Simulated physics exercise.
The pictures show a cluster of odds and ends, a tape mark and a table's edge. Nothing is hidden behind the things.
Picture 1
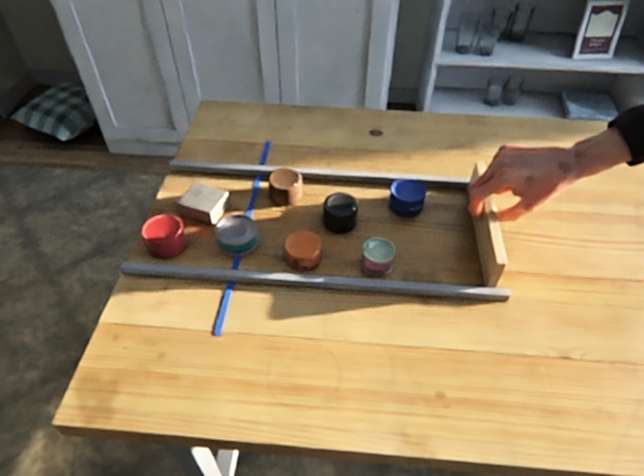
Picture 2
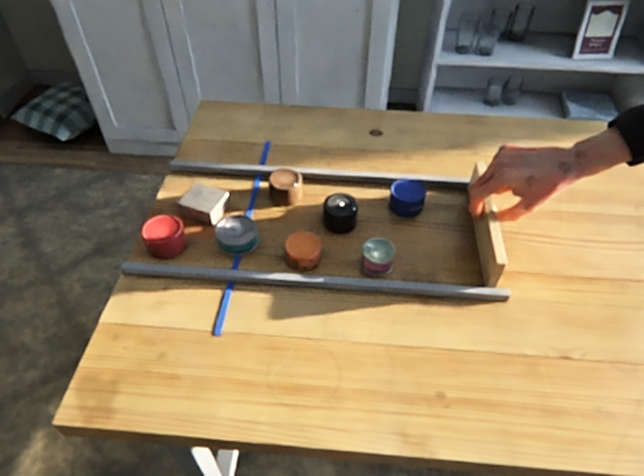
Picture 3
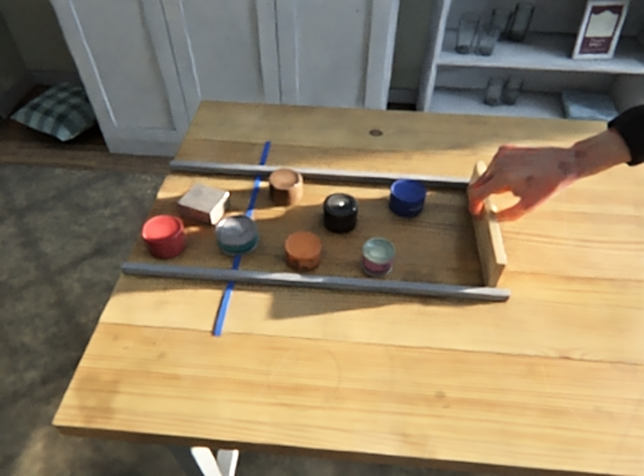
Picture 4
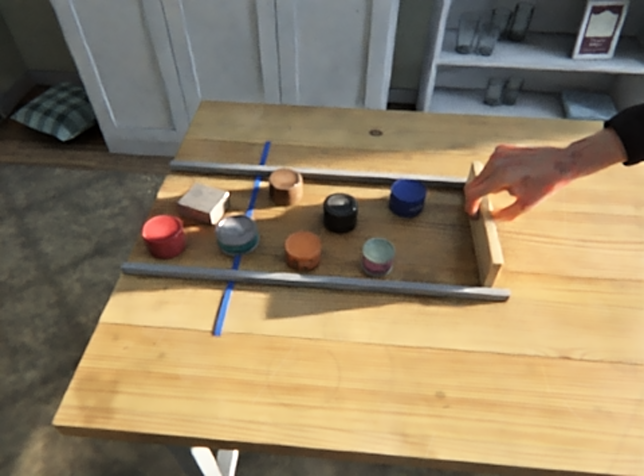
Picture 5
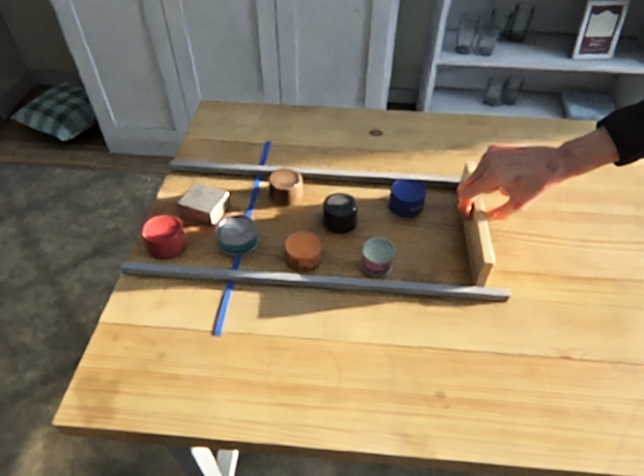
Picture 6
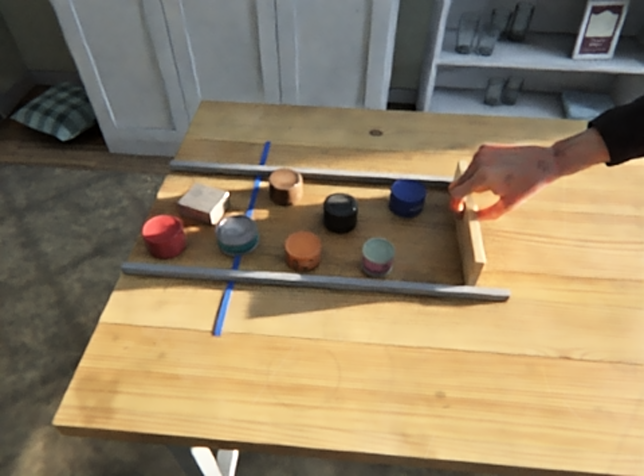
A hand slides a wooden board slightly left between two rails toward several small, still objects.
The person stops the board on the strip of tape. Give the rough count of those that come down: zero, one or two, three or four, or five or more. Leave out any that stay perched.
Here the number that fall off is zero.
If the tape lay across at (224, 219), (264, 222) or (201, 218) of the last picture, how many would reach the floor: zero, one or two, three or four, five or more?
Taking them in turn, zero; none at all; one to two.
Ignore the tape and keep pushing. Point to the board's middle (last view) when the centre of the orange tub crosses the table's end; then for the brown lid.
Near (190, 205) and (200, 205).
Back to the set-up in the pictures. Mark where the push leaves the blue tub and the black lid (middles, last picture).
The blue tub at (239, 181), the black lid at (231, 206).
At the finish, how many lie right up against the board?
That makes 3.
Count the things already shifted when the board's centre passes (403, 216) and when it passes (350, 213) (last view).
1 and 4.
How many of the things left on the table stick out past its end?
0 of them.
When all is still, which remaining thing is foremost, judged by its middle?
It is the red tub.
A little later, none off yet; red tub at rest near (165, 237); grey block at rest near (205, 204); turquoise pot at rest near (237, 235).
When it is over, the number that fall off is zero.
